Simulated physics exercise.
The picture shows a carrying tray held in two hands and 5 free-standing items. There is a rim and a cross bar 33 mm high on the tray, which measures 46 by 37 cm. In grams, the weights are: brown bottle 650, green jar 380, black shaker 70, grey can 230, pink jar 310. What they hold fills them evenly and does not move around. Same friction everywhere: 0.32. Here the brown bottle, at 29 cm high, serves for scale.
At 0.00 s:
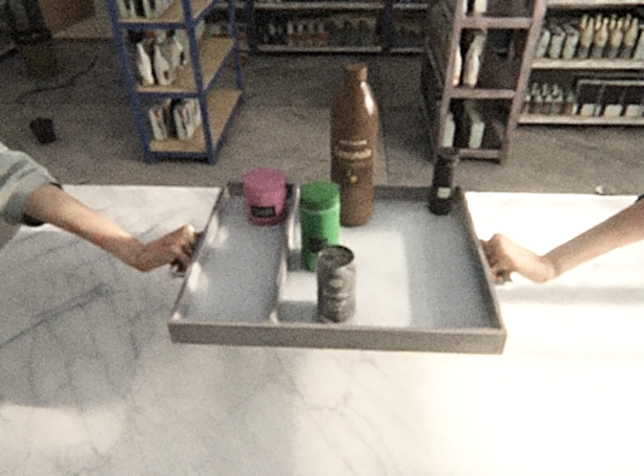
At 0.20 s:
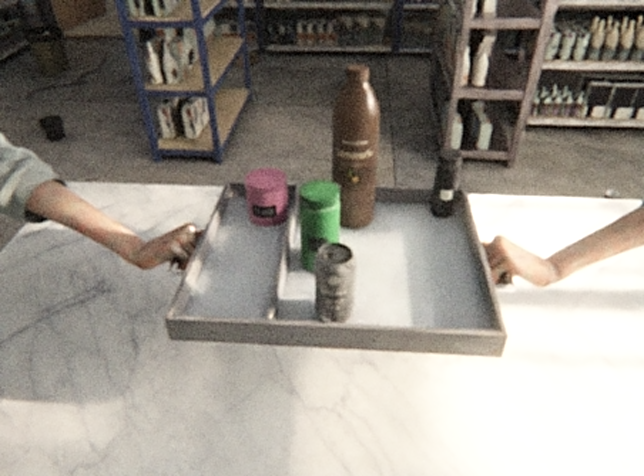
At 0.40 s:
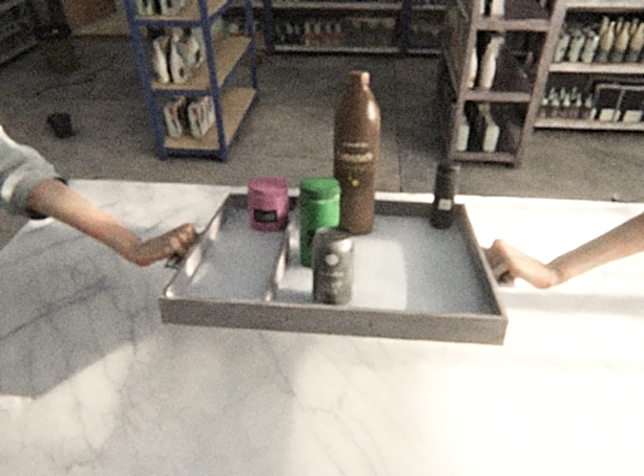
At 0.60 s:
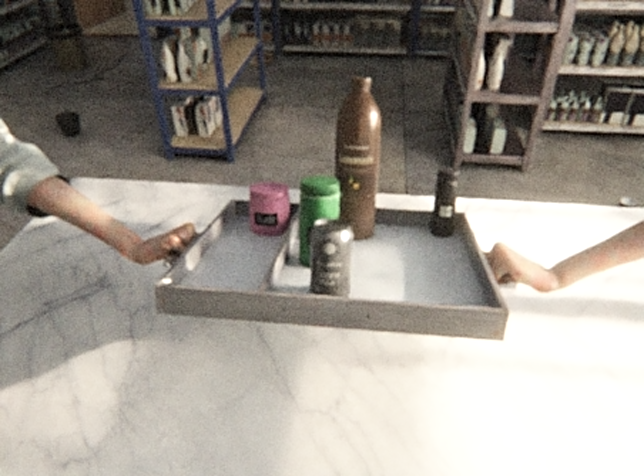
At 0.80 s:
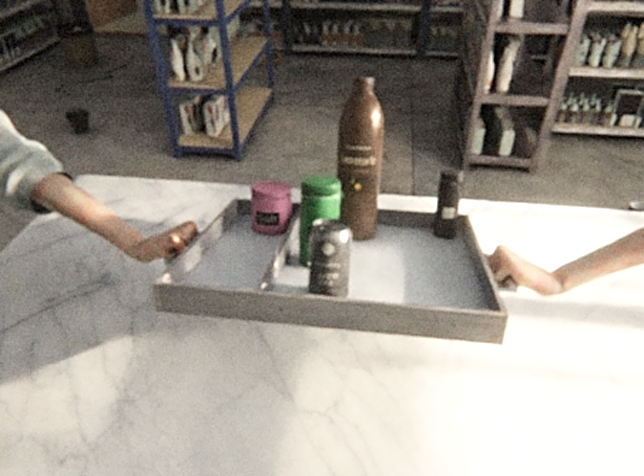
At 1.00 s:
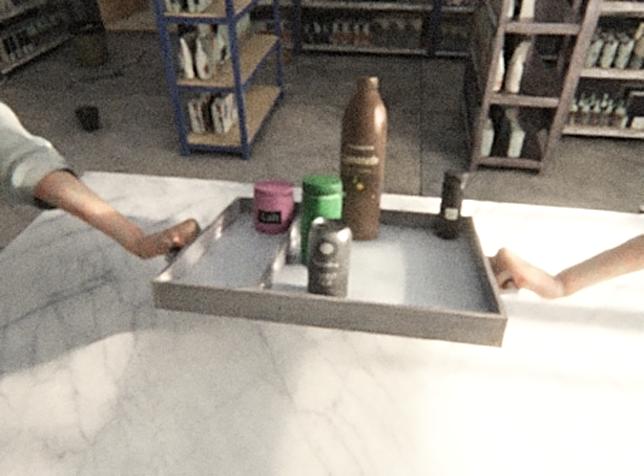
At the start, two hands hold a level gray tray carrying a brown bottle, green and pink jars, a gray can and a black shaker above a marble surface. The hands tilt the tray's far edge downward, then keep it slanted, while the items stay in place on it.
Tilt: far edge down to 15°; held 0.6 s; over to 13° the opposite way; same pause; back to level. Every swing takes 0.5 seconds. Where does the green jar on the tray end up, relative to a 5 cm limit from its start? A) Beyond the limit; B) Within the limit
A, beyond the limit.
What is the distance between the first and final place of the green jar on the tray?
Net shift near 13 cm.
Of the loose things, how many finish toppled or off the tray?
That makes 3.
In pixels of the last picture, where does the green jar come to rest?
Rest point: Near (299, 292).
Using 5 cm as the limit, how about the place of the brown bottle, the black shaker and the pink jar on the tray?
Here is how it goes: The brown bottle moves off; next, the black shaker remains near its start; last, the pink jar remains near its start.
Around 1.70 s, tilt 13°, near edge down; brown bottle tipped 17° against what carries it.
Around 2.00 s, tilt 13°, near edge down; green jar tipped 46° against what carries it near (301, 267); brown bottle on its side; grey can tipped 38° against what carries it.
Around 2.30 s, tilt 13°, near edge down; grey can now off the tray; green jar tipped 71° against what carries it near (314, 322); brown bottle on its side.
Around 2.80 s, tray level; green jar tipped 74° against what carries it near (299, 293); brown bottle on its side.
Finally (4.4 s), off the tray, grey can; on their side or leaning hard on the tray, brown bottle and green jar; the other 2 still in place (within 5 cm). In the last view, green jar near (299, 292).
